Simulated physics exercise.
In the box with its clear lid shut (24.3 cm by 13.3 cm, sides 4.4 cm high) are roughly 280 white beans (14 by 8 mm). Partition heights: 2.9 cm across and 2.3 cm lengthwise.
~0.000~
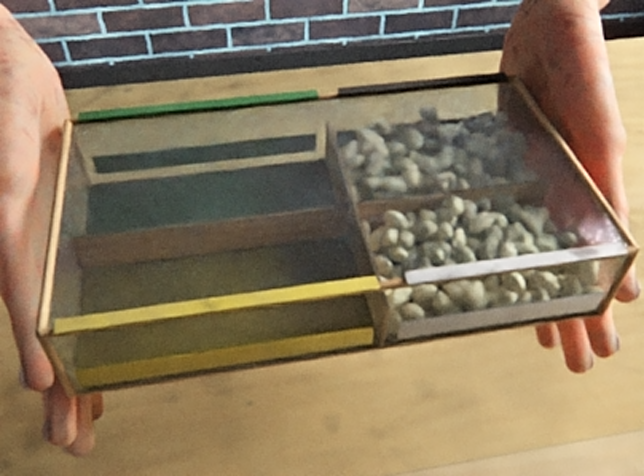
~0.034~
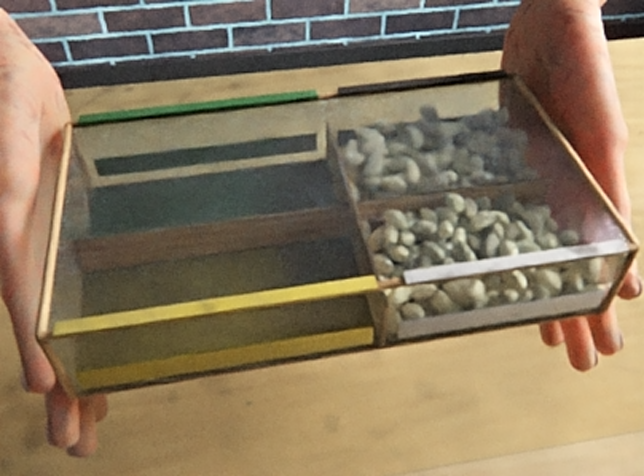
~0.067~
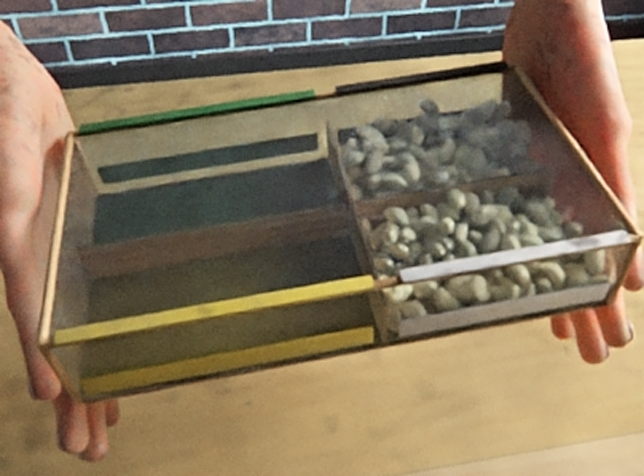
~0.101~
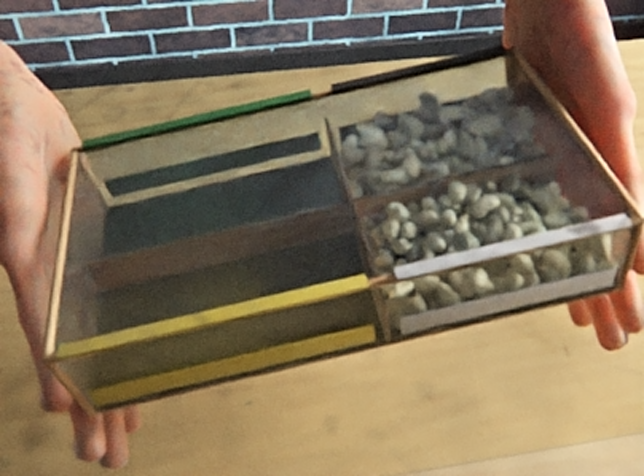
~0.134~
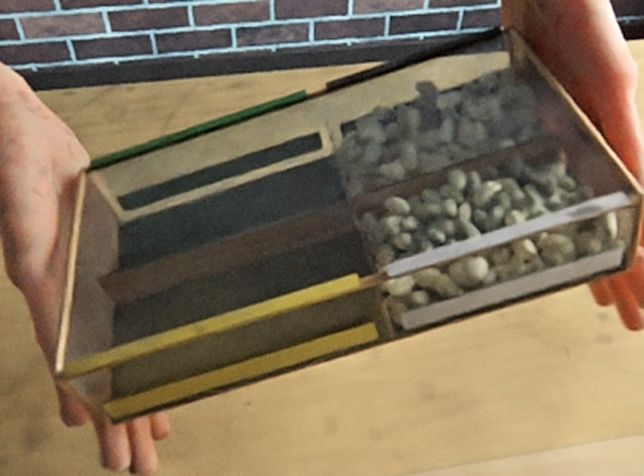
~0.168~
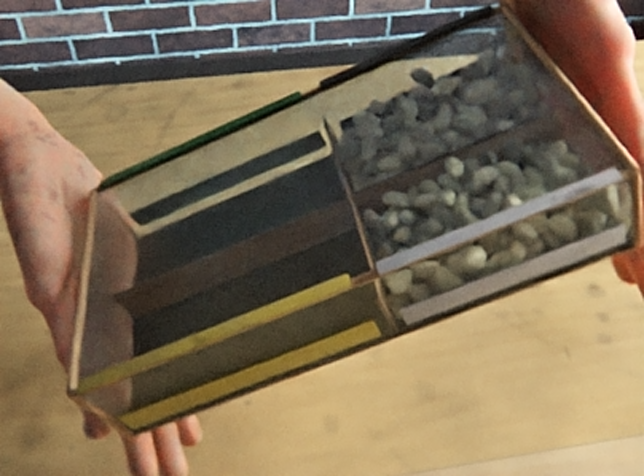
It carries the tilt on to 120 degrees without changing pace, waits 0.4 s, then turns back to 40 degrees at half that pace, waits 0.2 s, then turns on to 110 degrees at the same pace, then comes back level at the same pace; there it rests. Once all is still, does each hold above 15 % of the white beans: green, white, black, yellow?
Green: Under, white: Over, black: Over, yellow: Under.
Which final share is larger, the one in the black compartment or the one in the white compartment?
The larger share is in the black compartment.
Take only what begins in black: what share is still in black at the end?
Roughly 90 per cent.
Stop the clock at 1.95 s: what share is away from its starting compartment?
About 10 per cent.
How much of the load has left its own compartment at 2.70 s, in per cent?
About 10 per cent.
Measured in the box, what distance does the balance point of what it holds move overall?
Some 3.5 cm.
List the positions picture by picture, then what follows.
The first picture shows box at (356, 296); tilt 0 degrees; white 45 %, black 55 %.
The second picture shows box at (355, 296); tilt 1 degrees.
The third picture shows box at (352, 296); tilt 4 degrees.
The fourth picture shows box at (348, 296); tilt 9 degrees; low side left.
The fifth picture shows box at (342, 297); tilt 16 degrees; low side left.
The sixth picture shows box at (336, 298); tilt 23 degrees; low side left; white 45 %, black 55 %. It turns about 210 degrees a second.
After 1.14 s, tilt 119 degrees; white 40 %, black 50 %, yellow 5 %; middle of all pieces near (290, 168).
After 1.95 s, tilt 40 degrees; green 5 %, white 40 %, black 50 %, yellow 5 %; middle of all pieces near (369, 174).
After 2.70 s, tilt 105 degrees; green 5 %, white 40 %, black 50 %, yellow 5 %; middle of all pieces near (311, 163).
Then, at 3.41 s, tilt 0 degrees; green 5 %, white 40 %, black 50 %, yellow 5 %; middle of all pieces near (386, 209).
In the end, at 3.9 s, green 5 %, white 40 %, black 50 %, yellow 5 %.
